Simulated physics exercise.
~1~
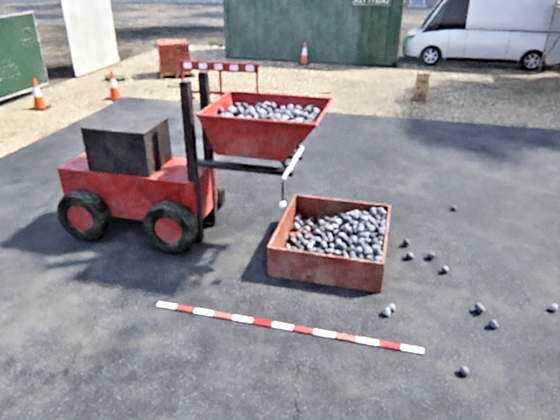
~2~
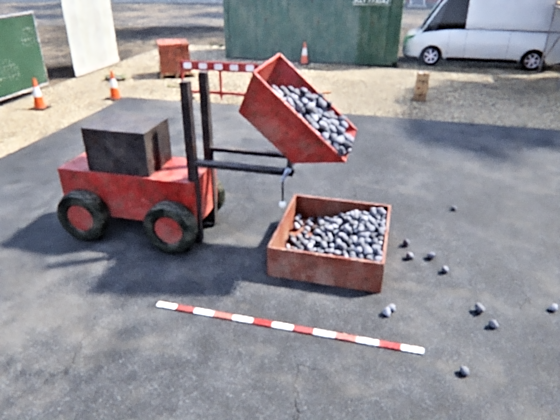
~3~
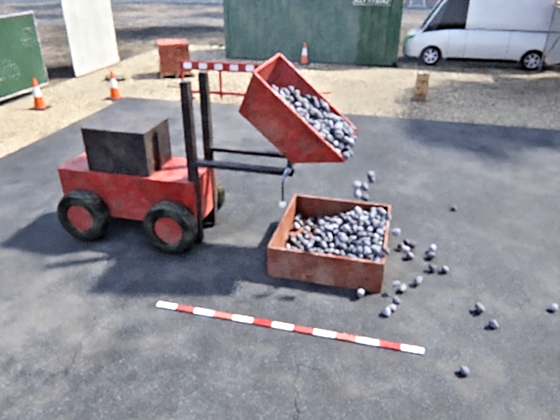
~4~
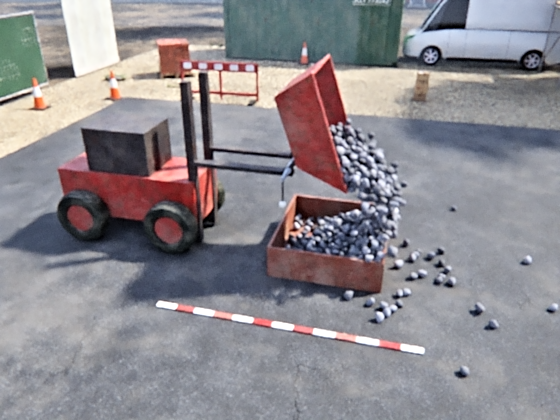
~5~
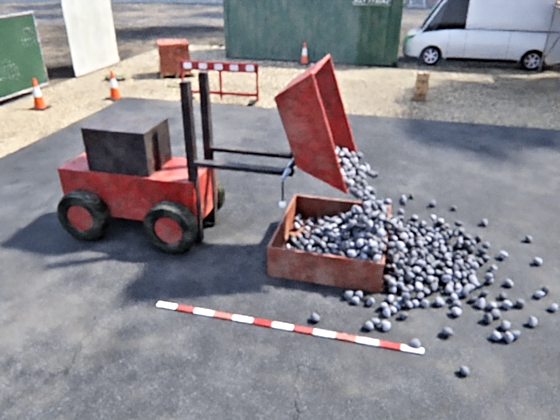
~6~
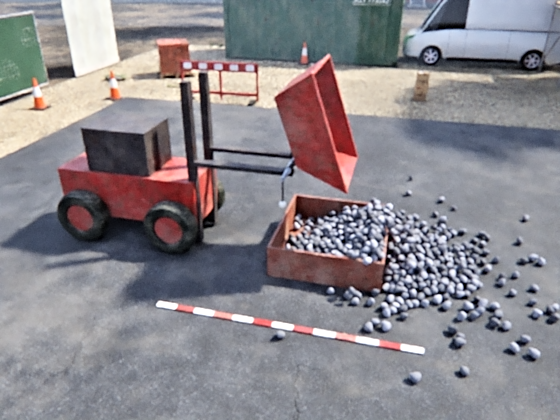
A red and black forklift stands at left on dark asphalt, seen from above, holding a raised red skip of grey stones over a red bin already filled with similar stones. A red and white striped strip lies in front, with cones, green panels and a white van behind. The skip tips to the right and pauses, and a few stones drop. It then tips more steeply, and the stones pour onto the bin's right side, many spilling onto the ground. Finally the skip hangs empty above the full bin, with a wide spread of stones at right.
